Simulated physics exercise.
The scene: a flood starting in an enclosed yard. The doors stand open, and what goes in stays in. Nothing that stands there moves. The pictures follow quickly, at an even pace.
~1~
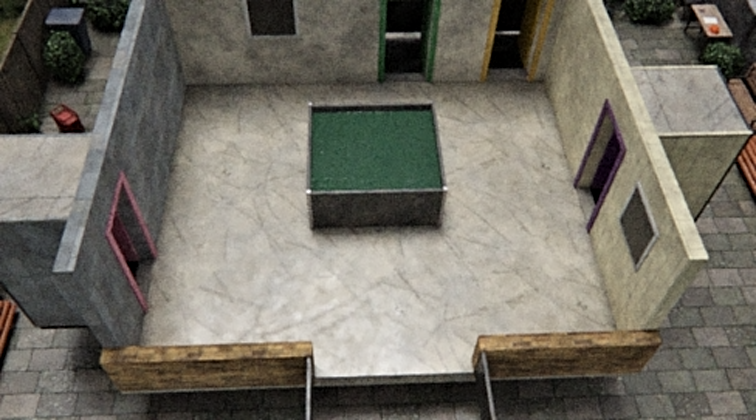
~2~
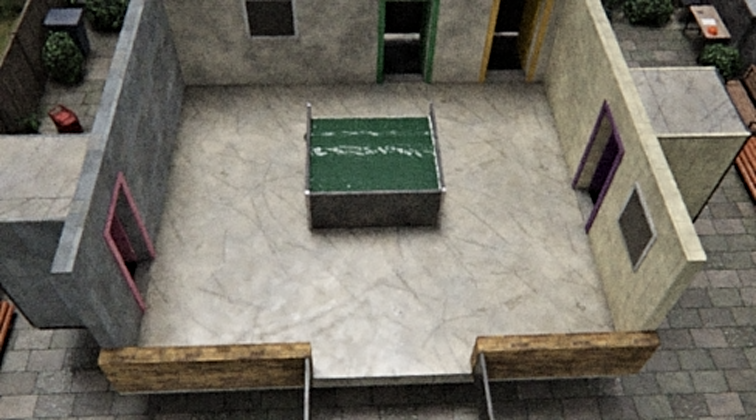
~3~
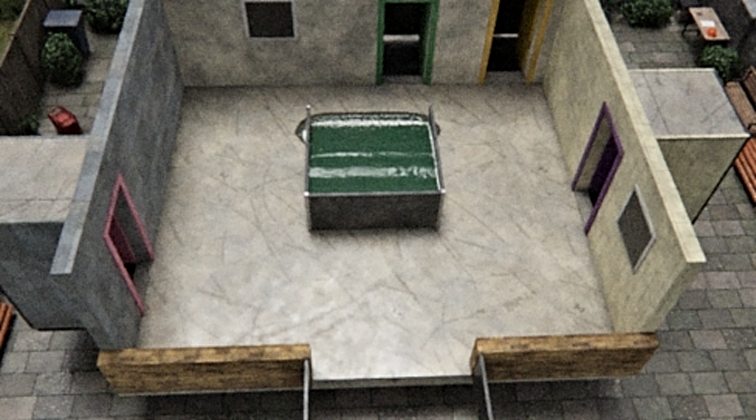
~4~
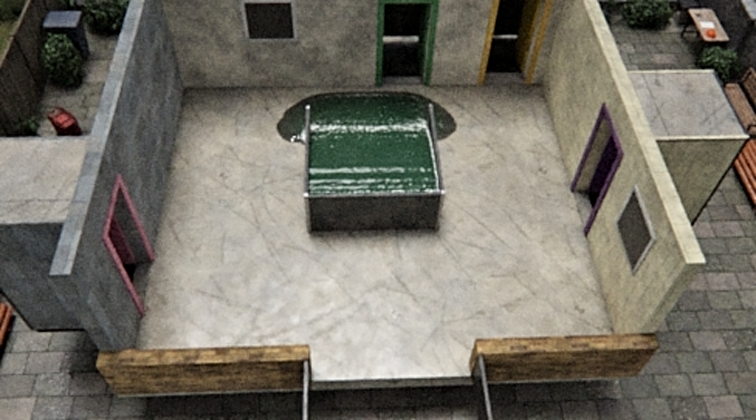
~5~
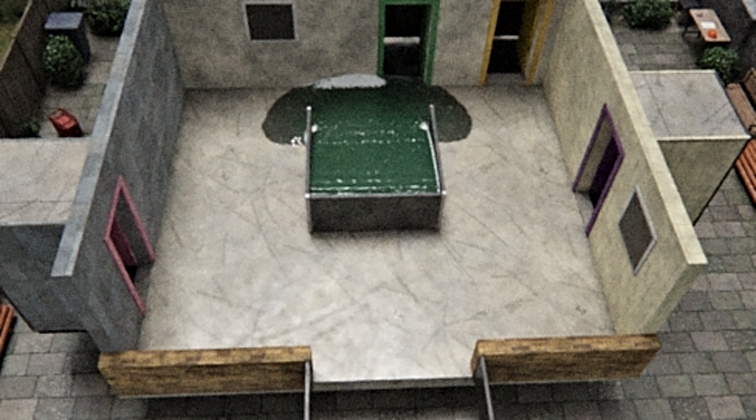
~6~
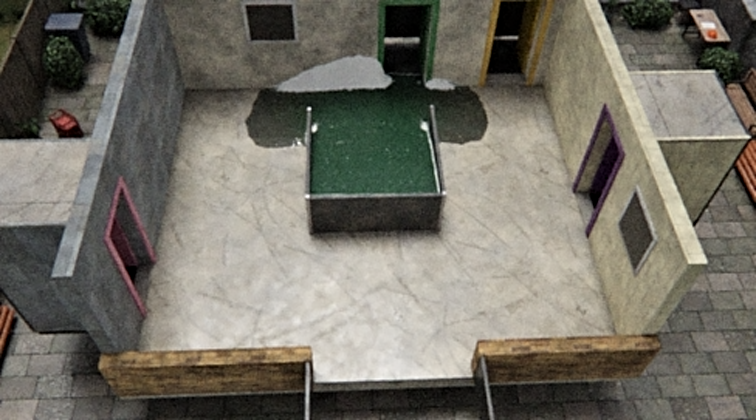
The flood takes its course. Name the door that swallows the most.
The green doorway takes the most.
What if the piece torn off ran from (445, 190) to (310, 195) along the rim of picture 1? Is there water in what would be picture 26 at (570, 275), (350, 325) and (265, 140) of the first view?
In that order: Wet, awash, clear.
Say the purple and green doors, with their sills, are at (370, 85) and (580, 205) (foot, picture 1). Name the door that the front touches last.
The pink-painted one.
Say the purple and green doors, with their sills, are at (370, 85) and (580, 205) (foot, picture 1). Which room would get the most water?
The purple-painted one.
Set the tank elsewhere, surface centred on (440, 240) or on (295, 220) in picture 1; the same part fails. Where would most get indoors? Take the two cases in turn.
First the green one, then the one in green.
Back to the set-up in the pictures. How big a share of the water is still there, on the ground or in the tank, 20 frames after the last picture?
Roughly 80 per cent.
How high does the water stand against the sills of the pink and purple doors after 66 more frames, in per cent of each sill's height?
In turn 170 and 100 per cent.
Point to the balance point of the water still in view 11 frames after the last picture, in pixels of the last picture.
Near (354, 133).
A moment on, water covers 20 % of the floor; yellow door wet at the sill, nothing in, pink door not reached, purple door not reached, green door a lot in.
Next, water covers 25 % of the floor; yellow door wet at the sill, nothing in, pink door not reached, purple door not reached, green door a lot in.
Then, water covers 50 % of the floor; yellow door a trickle in, pink door wet at the sill, nothing in, purple door wet at the sill, nothing in, green door a lot in.
Later, water covers 95 % of the floor; yellow door some in, pink door a trickle in, purple door a trickle in, green door a lot in.
In the end, water covers 100 % of the floor; yellow door some in, pink door a trickle in, purple door a trickle in, green door a lot in; the green door has let in the most.
